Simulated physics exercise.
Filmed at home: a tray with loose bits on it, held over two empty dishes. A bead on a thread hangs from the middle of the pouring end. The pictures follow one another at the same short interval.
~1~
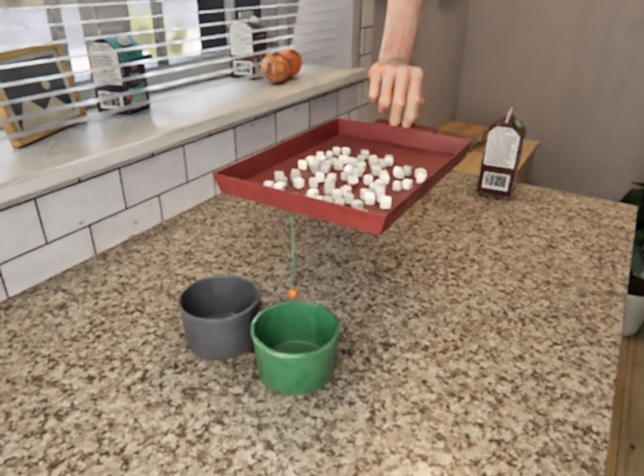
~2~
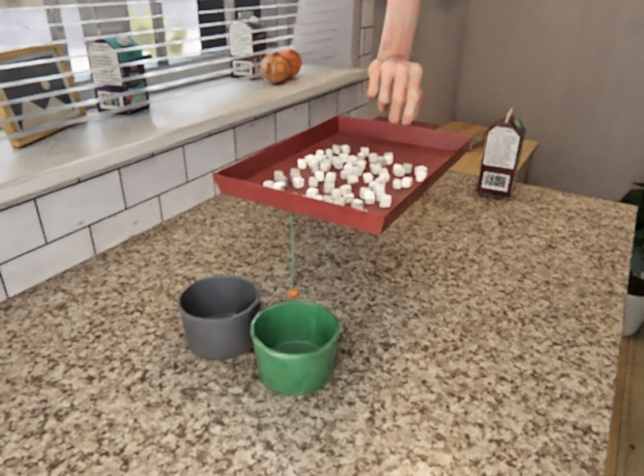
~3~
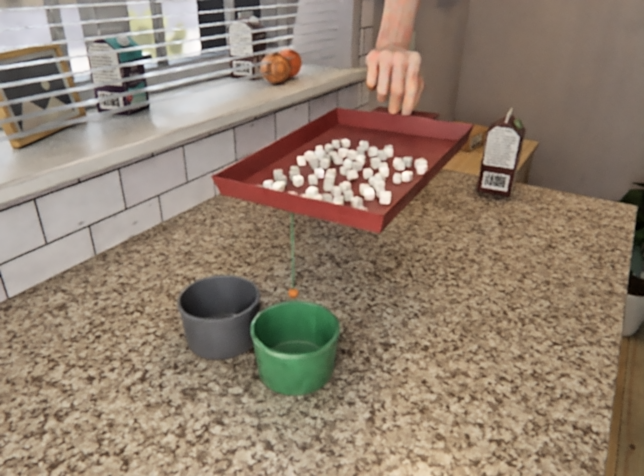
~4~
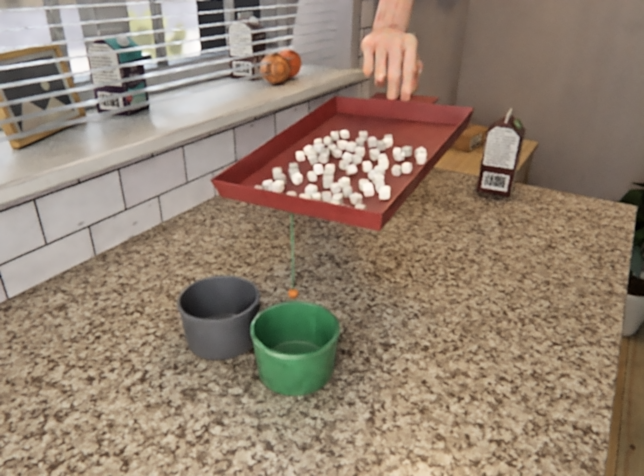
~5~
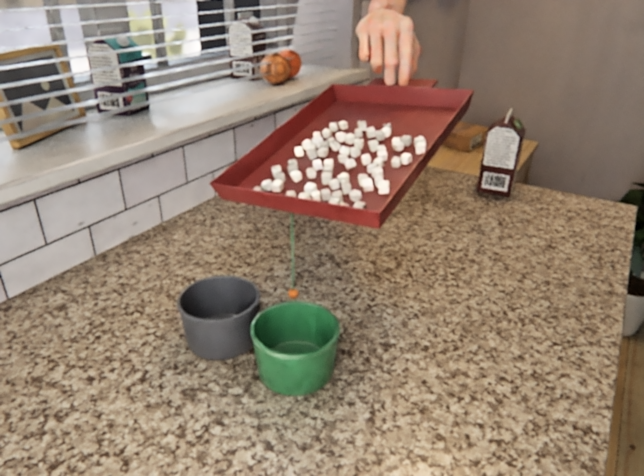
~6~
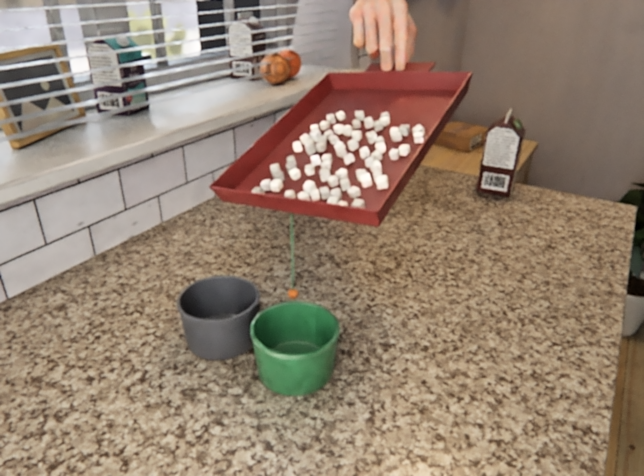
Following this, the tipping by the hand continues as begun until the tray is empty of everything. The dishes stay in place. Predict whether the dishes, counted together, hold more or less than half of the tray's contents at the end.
So the dishes mostly succeed at catching it, really.
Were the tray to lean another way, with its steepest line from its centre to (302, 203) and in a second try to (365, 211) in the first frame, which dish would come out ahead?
At the first place the right one, at the second the right dish.
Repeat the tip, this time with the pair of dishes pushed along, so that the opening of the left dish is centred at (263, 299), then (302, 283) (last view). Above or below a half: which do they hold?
Result, first setup: A minority share; second setup: A minority share.
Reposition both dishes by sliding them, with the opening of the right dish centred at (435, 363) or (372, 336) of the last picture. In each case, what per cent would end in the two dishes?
I'd expect some 0 percent, and then some 0 percent.
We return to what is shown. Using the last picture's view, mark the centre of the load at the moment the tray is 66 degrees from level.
Roughly at (274, 181).
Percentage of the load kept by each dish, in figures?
Left dish around 50 percent; right dish around 10 percent.
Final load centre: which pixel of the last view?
About (223, 341).
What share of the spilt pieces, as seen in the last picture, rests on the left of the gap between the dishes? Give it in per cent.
Near 80 in a hundred.
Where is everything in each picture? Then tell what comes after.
In the first frame, corners of the pouring end near (220, 172) and (381, 213), level; middle of the load near (346, 176), sugar cubes; left dish near (194, 333); right dish near (271, 368); bead on its thread near (294, 293).
In the second frame, corners of the pouring end near (220, 173) and (381, 212), level; middle of the load near (345, 175).
In the third frame, corners of the pouring end near (219, 175) and (380, 211), tipped barely, lowest at the left corner; middle of the load near (345, 171).
In the fourth frame, corners of the pouring end near (218, 178) and (378, 210), tipped a little, lowest at the left corner; middle of the load near (344, 165).
In the fifth frame, corners of the pouring end near (217, 181) and (377, 208), tipped a little, lowest at the left corner; middle of the load near (343, 158).
In the sixth frame, corners of the pouring end near (216, 184) and (374, 207), tipped clearly, lowest at the left corner; middle of the load near (341, 152); left dish near (193, 334); right dish near (271, 368).
Shortly afterwards, tray tipped steeply; the whole lot on the tray.
Next, tray tipped past a quarter turn; all but a few on the tray; only a few in the left dish; only a few outside both; only a few in the air.
Some moments later, tray tipped past a quarter turn; a little in the right dish; near half in the left dish; near a third outside both.
In the end, tray tipped past a quarter turn; a little in the right dish; near half in the left dish; near a third outside both.
